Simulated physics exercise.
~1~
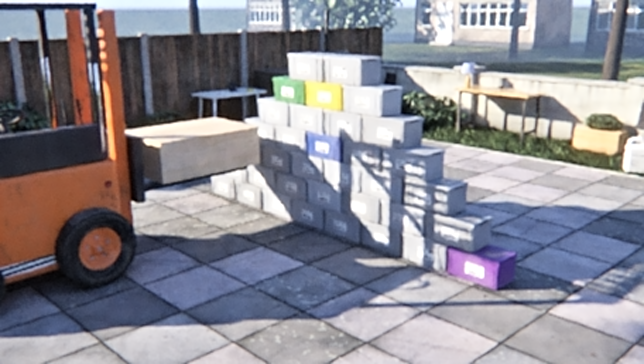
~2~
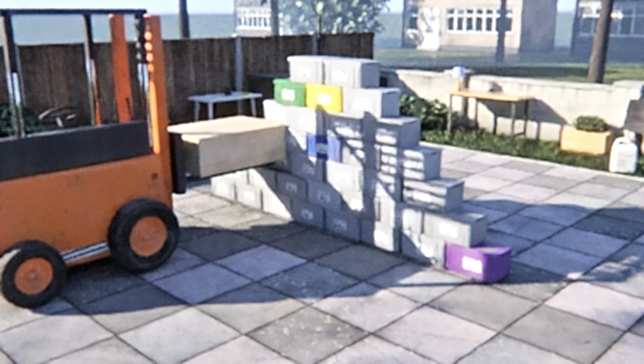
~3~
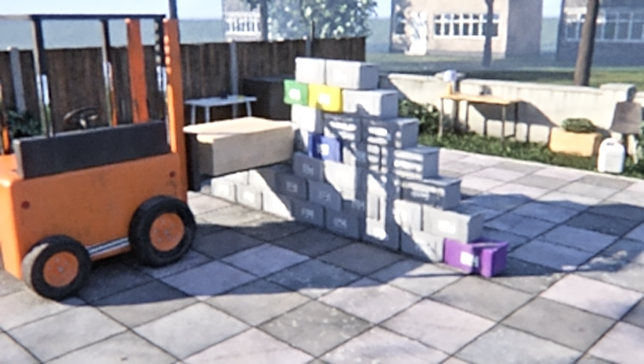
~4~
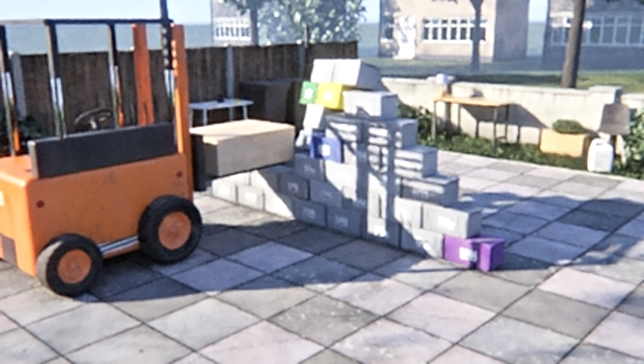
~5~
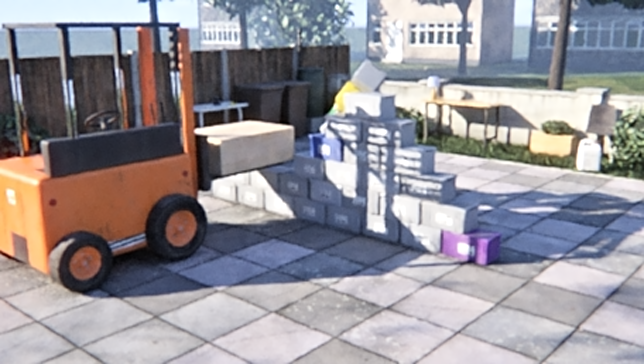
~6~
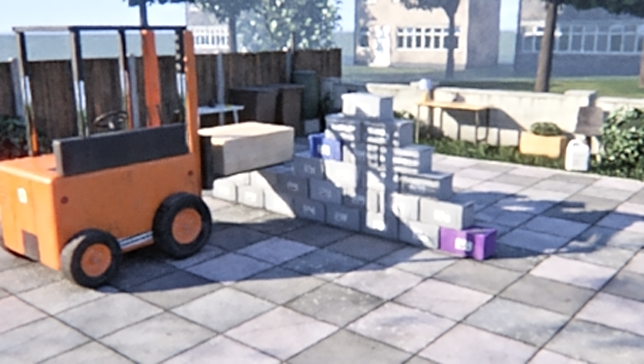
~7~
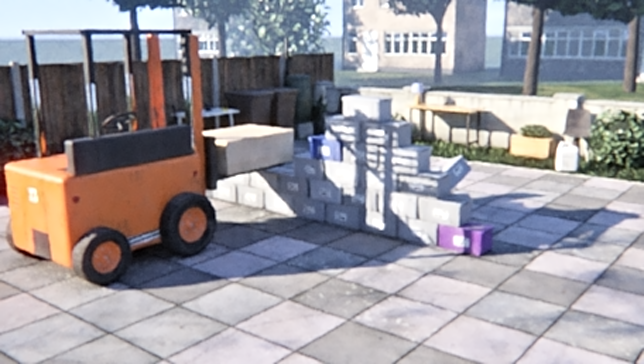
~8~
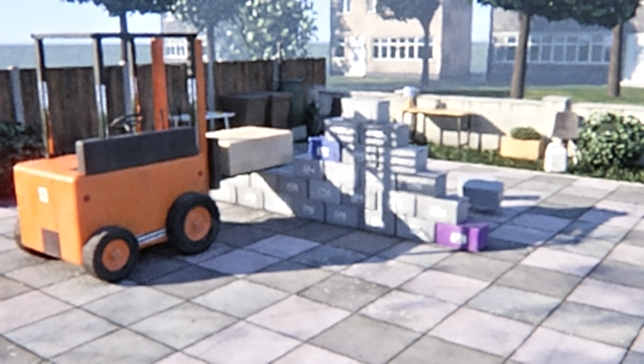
Orange forklift pushing a wooden-looking case into a stepped wall of grey totes, toppling the upper ones, including green and yellow, then halting.
